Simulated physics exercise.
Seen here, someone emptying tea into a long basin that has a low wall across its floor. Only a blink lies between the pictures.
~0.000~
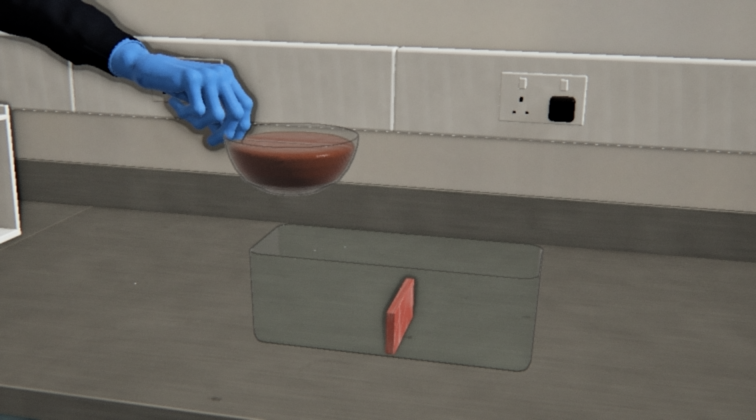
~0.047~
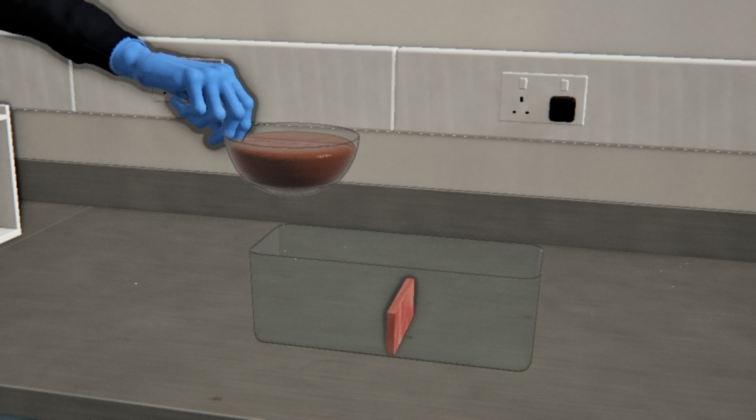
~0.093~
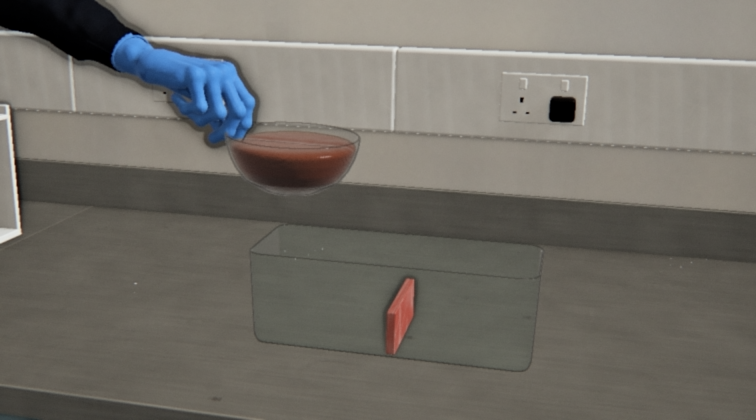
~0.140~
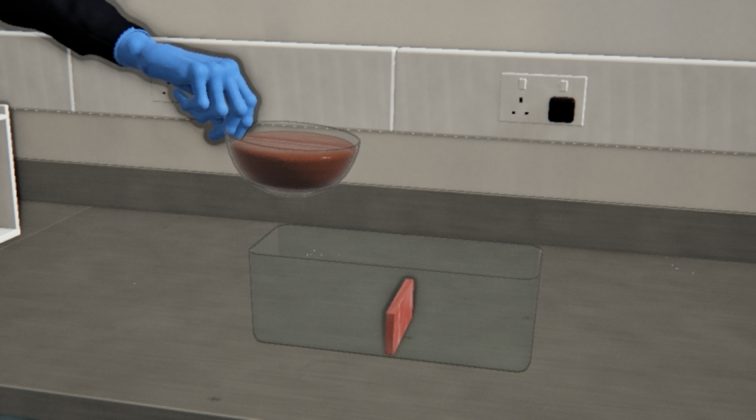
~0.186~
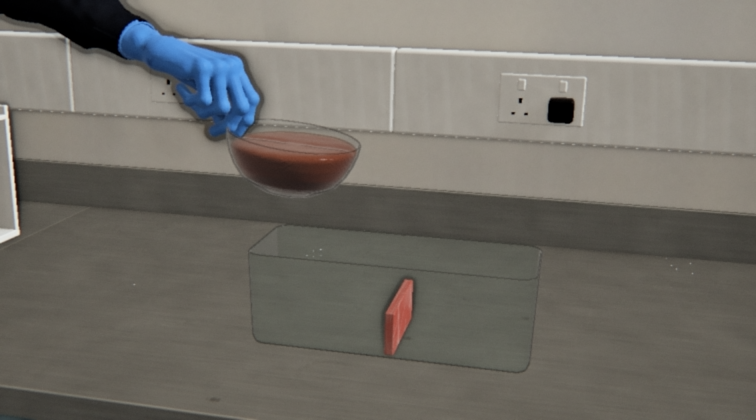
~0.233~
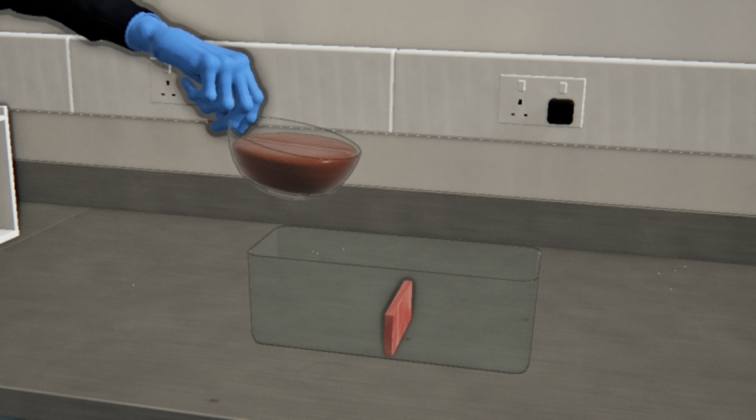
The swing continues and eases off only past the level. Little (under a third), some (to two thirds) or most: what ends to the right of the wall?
The share right of the wall is from a third to two thirds.
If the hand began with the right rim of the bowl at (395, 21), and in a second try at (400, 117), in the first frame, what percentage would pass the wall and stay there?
Near 80 % and 80 %.
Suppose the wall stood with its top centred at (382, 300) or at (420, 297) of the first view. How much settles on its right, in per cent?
Near 65 % and 10 %.
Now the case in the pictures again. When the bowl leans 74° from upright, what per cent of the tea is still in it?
Some 25 per cent.
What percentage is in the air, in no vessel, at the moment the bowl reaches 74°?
Some 35 per cent.
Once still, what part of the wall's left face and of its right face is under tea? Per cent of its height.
Left: 40 %. Right: 30 %.
A moment on, the bowl is tipped part way and 27 per cent is still to pour, 13 is left of the wall and 26 right of it.
Next, the bowl is tipped right over and 0 per cent is still to pour, 54 is left of the wall and 40 right of it.
Then the bowl is tipped right over and 0 per cent is still to pour, 54 is left of the wall and 40 right of it.
Later the bowl is tipped right over and 0 per cent is still to pour, 54 is left of the wall and 40 right of it.
At rest 54 per cent lies left of the wall, 40 right of it and 6 outside.
